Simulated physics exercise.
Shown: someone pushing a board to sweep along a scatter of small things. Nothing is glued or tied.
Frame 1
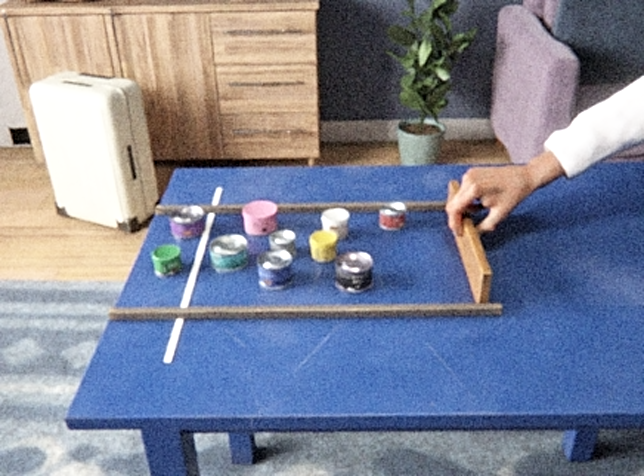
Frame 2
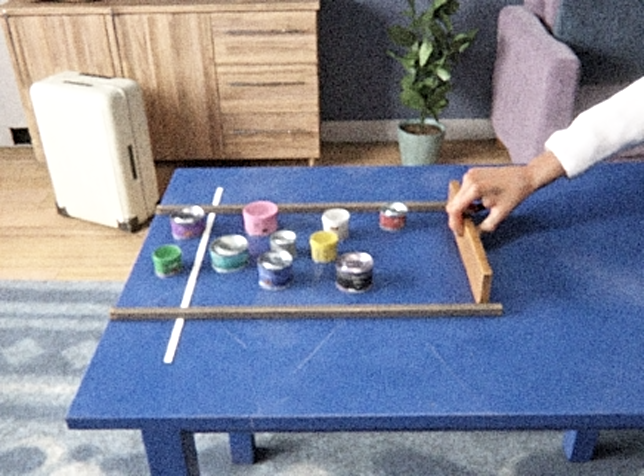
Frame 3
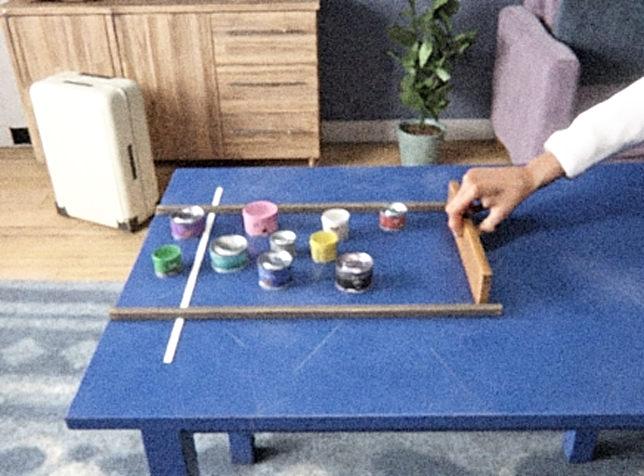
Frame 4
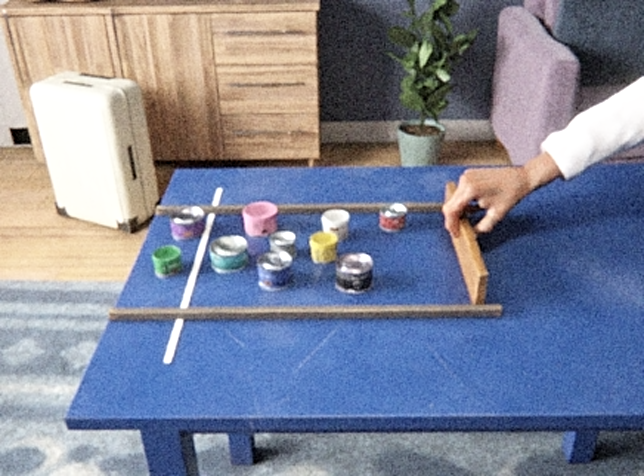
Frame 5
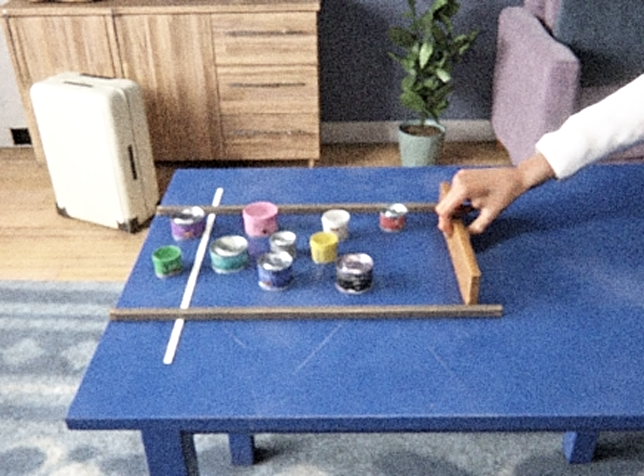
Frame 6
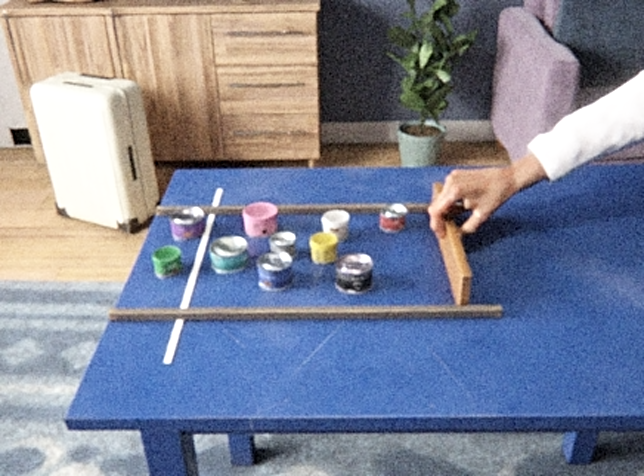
A hand gripping a wooden board at the right end of two parallel rails on a blue table barely moves at first. It then slides the board a short way left, toward the scattered small, colourful pots and tins, which all stay where they are.
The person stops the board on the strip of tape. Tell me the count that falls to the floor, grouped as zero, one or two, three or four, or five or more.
Well, what drops off the end works out to one or two of them.
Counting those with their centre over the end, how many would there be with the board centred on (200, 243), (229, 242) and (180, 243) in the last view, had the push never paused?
The counts would come out as 2, 0 and 3.
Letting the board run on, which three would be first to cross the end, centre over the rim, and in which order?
The purple pot goes first, followed by the green pot and then the blue pot.
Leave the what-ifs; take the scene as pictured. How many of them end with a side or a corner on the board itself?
4 touch it.
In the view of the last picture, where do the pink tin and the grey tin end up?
Result: One at about (167, 224), the other at about (171, 241).
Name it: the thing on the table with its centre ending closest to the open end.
Nearest once everything settles: Blue pot.
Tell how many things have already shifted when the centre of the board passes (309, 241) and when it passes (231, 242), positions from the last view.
Tally: First 6; then 10.
Early on, none off yet; green pot at rest near (168, 262); purple pot at rest near (188, 224); turquoise pot at rest near (229, 255).
A while later, none off yet; green pot at rest near (168, 262); purple pot at rest near (188, 224); turquoise pot travelled a little near (218, 254).
Finally, the number that fall off is one or two; lost, purple pot and green pot.
